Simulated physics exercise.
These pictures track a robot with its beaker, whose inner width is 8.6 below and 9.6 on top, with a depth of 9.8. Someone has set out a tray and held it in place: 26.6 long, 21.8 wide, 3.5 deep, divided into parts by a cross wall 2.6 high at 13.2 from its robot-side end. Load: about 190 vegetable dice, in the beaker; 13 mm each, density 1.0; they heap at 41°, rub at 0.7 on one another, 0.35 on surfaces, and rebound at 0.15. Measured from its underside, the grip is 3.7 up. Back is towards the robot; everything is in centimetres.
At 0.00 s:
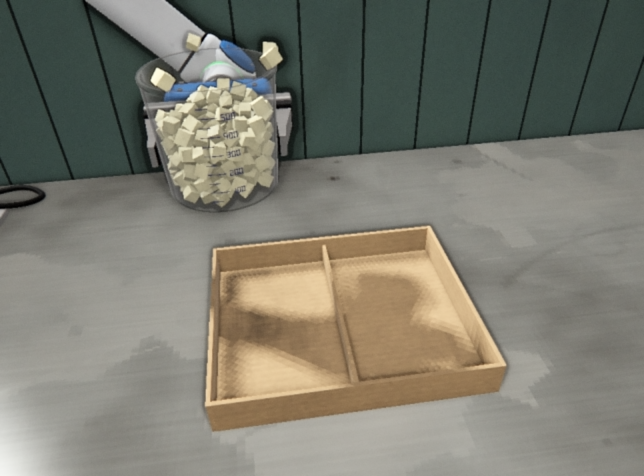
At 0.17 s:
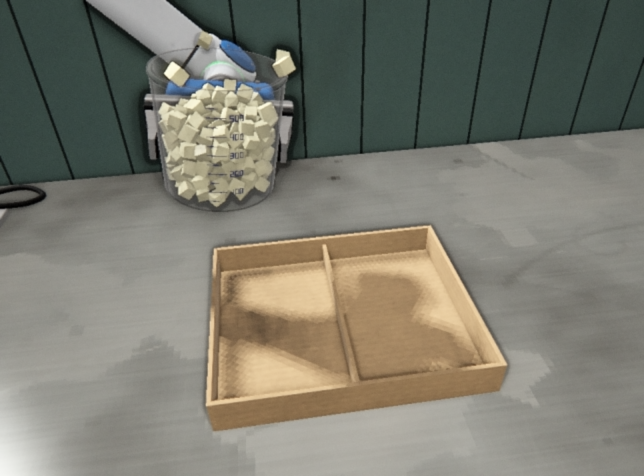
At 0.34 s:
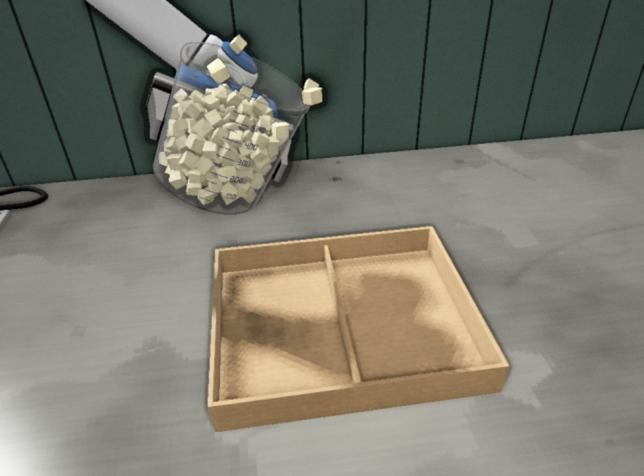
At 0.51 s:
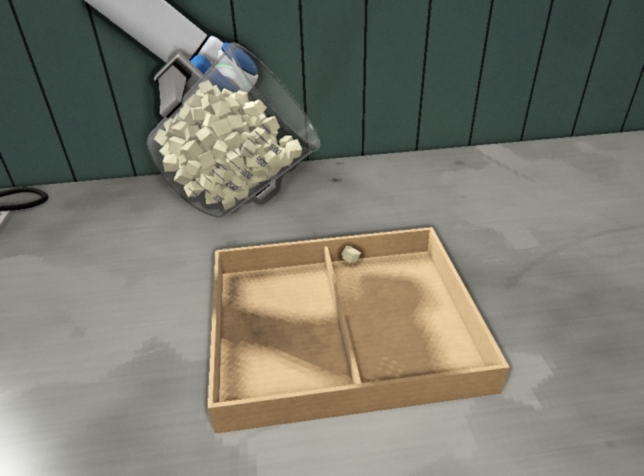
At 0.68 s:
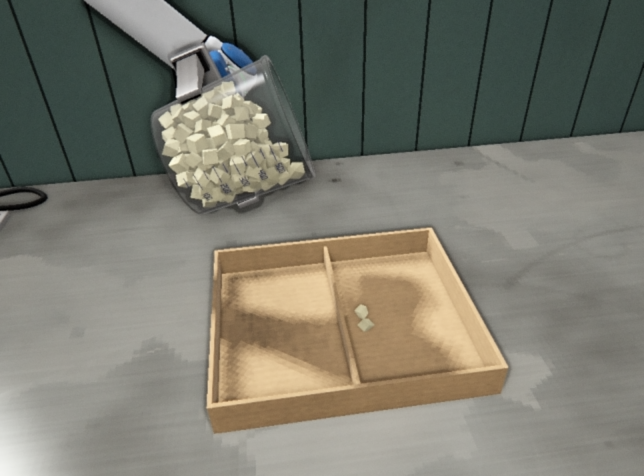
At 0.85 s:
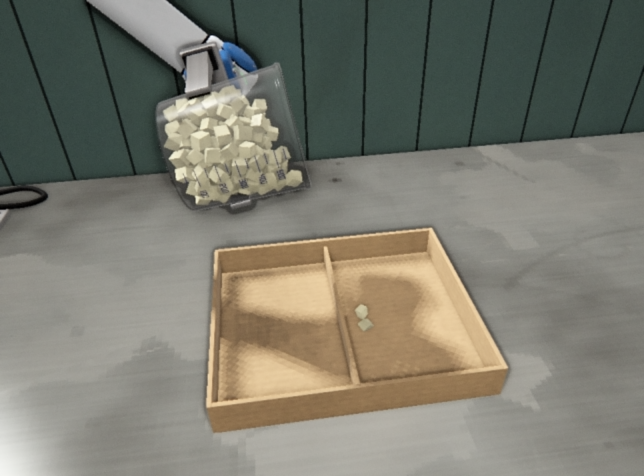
A robot arm tilts a clear beaker of pale cubes, dropping two into the tray's right section.
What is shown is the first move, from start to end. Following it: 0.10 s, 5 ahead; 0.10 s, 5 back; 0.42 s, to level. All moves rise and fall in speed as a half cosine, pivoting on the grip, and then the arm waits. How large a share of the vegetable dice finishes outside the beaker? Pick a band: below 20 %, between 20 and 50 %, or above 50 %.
The share falls above 50 %.
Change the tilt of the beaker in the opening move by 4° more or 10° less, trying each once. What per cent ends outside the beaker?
I'd expect close to 85 and then 40 per cent.
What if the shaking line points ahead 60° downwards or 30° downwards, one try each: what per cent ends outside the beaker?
Try one gives about 10 in a hundred, try two about 30 in a hundred.
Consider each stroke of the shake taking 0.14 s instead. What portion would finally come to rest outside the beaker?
40 %.
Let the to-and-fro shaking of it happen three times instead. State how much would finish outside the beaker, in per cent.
Then roughly 90 percent.
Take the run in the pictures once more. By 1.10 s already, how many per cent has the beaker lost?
Share gone by then: Close to 60 %.
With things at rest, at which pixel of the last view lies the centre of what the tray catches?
Middle point: About (402, 308).
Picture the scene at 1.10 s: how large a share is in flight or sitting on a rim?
Some 61 percent.
By 1.10 s, tilted 76° forward, highest piece 23 above the table; 74 in the beaker, 2 in the far-side part, 118 in flight or on a rim.
By 1.35 s, tilted 16° forward, highest piece 27 above the table; 109 in the far-side part, 55 in the beaker, 24 on the table or floor, 5 in the robot-side part, 1 in flight or on a rim.
By 1.67 s, level, highest piece 25 above the table; 110 in the far-side part, 55 in the beaker, 24 on the table or floor, 5 in the robot-side part.
By 2.72 s, level, highest piece 25 above the table; 110 in the far-side part, 55 in the beaker, 24 on the table or floor, 5 in the robot-side part.
Final count, 110 in the far-side part, 55 in the beaker, 24 on the table or floor, 5 in the robot-side part. That is 72 % outside the beaker.
